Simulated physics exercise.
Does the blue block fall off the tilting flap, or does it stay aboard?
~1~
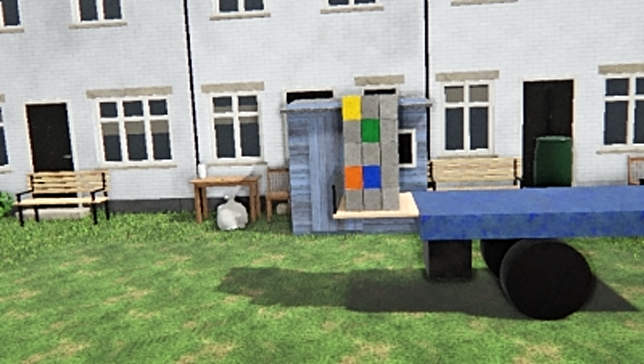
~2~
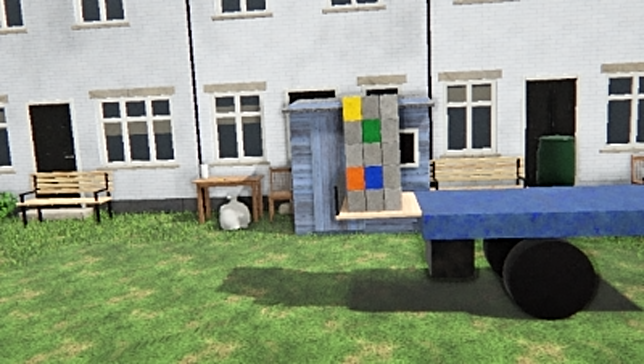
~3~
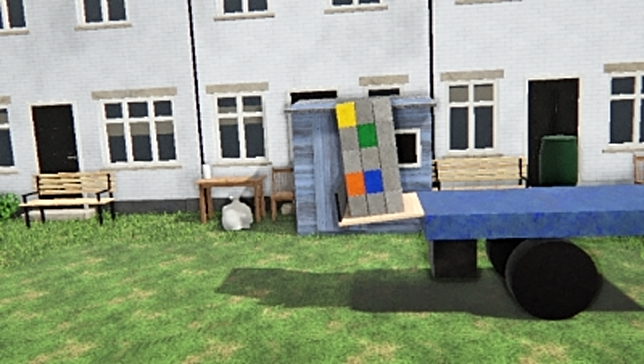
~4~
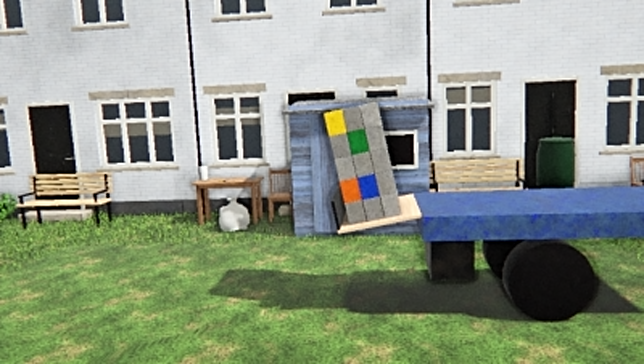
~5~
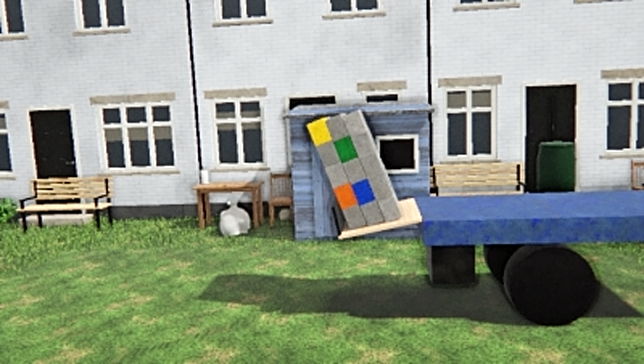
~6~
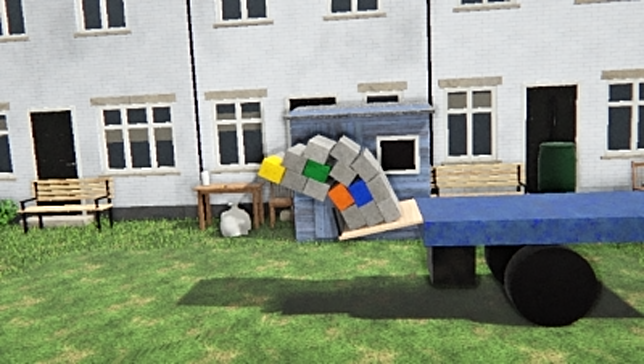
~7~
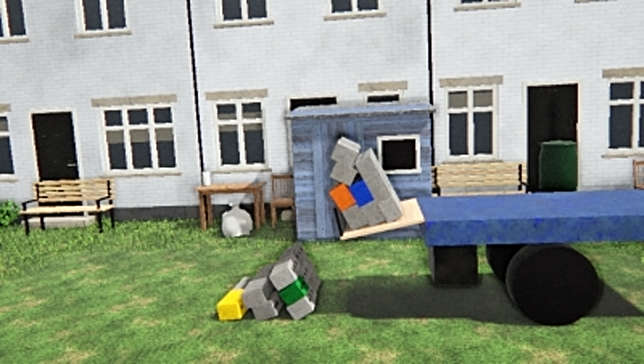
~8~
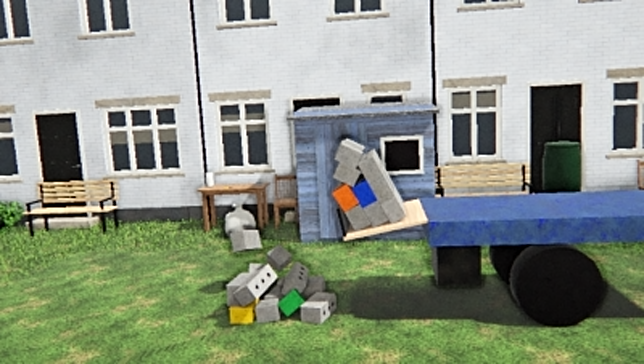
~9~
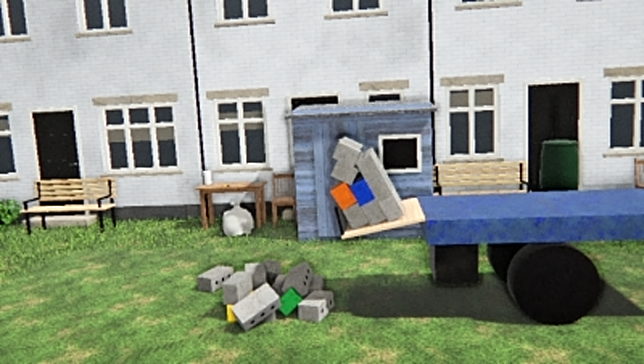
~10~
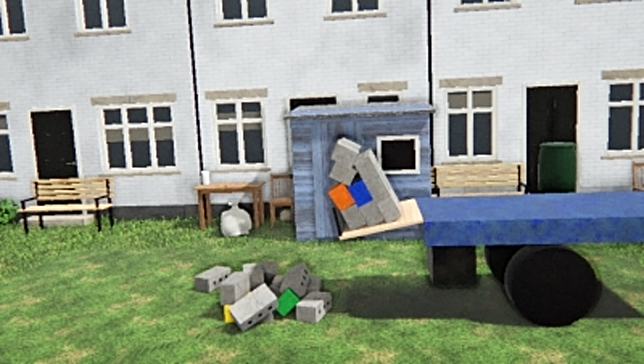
The blue block stays aboard, leaning with the lower part of the stack on the sloping flap.
